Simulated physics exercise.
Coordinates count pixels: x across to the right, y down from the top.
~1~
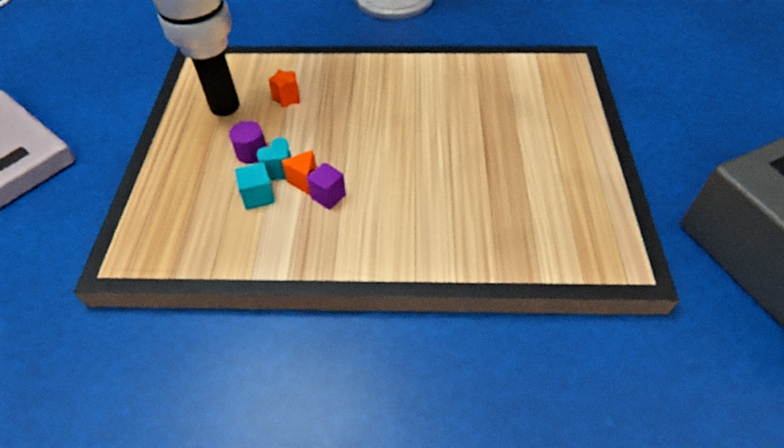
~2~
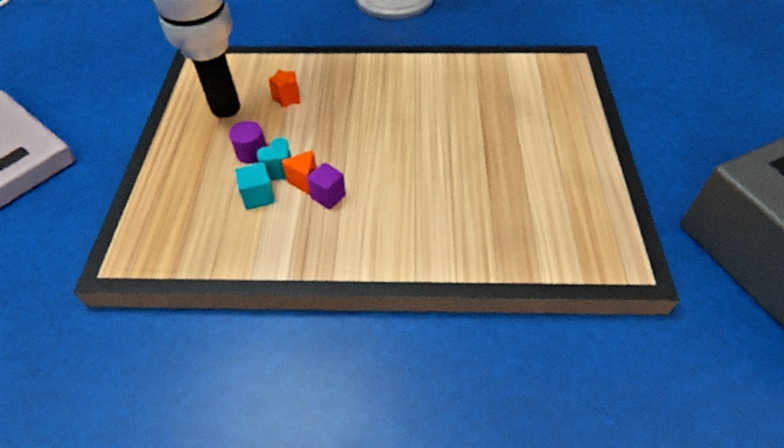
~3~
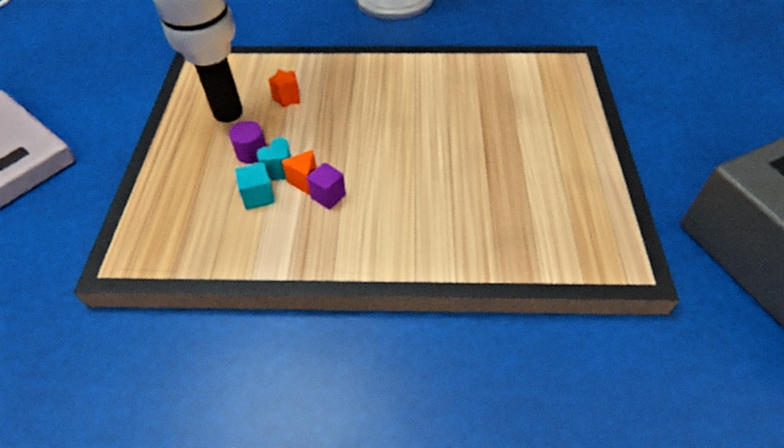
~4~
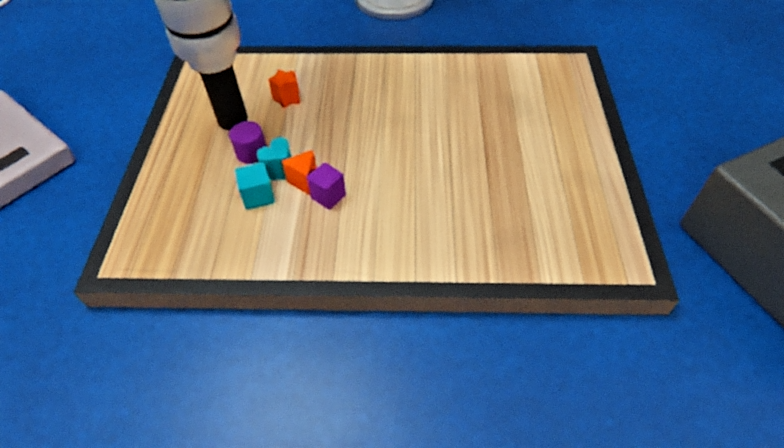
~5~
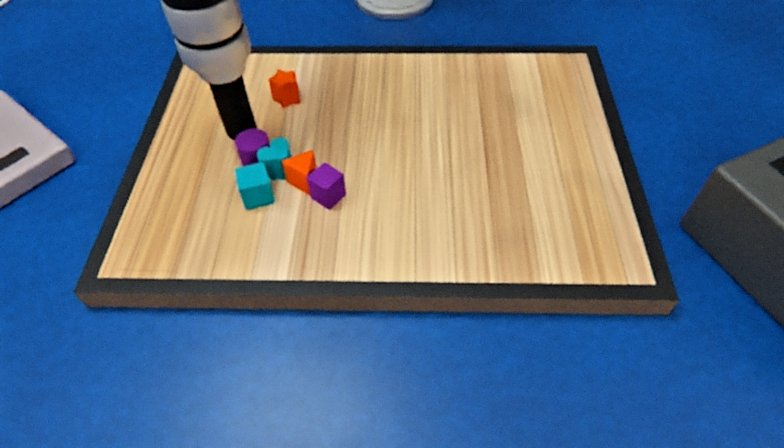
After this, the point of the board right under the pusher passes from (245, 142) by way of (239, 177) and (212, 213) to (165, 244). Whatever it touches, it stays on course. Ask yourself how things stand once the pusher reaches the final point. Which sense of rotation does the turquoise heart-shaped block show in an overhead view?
Looking down on the board, it turns counter-clockwise.
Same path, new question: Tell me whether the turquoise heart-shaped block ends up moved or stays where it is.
The block in question is displaced by the end.
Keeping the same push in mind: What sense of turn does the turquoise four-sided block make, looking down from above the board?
Overhead view: Clockwise.
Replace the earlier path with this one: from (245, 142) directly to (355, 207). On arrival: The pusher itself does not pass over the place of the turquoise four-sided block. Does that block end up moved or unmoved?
It is moved off its spot.
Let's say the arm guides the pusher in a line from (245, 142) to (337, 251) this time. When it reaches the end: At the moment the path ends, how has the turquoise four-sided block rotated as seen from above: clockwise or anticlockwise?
It swings round clockwise.
On the path given first. One third of the way, pusher at (235, 168); purple circle at (259, 168); turquoise four-sided block at (256, 195), turned 35° clockwise; turquoise heart-shaped block at (286, 157), turned 65° anticlockwise; orange three-sided block at (315, 166), turned 20° clockwise.
Two thirds of the way, pusher at (207, 204); purple circle at (259, 171); turquoise four-sided block at (256, 198), turned 35° clockwise; turquoise heart-shaped block at (286, 157), turned 65° anticlockwise; orange three-sided block at (315, 166), turned 20° clockwise.
At the end, pusher at (159, 234); purple circle at (259, 171); turquoise four-sided block at (256, 198), turned 35° clockwise; turquoise heart-shaped block at (286, 157), turned 65° anticlockwise; orange three-sided block at (315, 166), turned 20° clockwise.
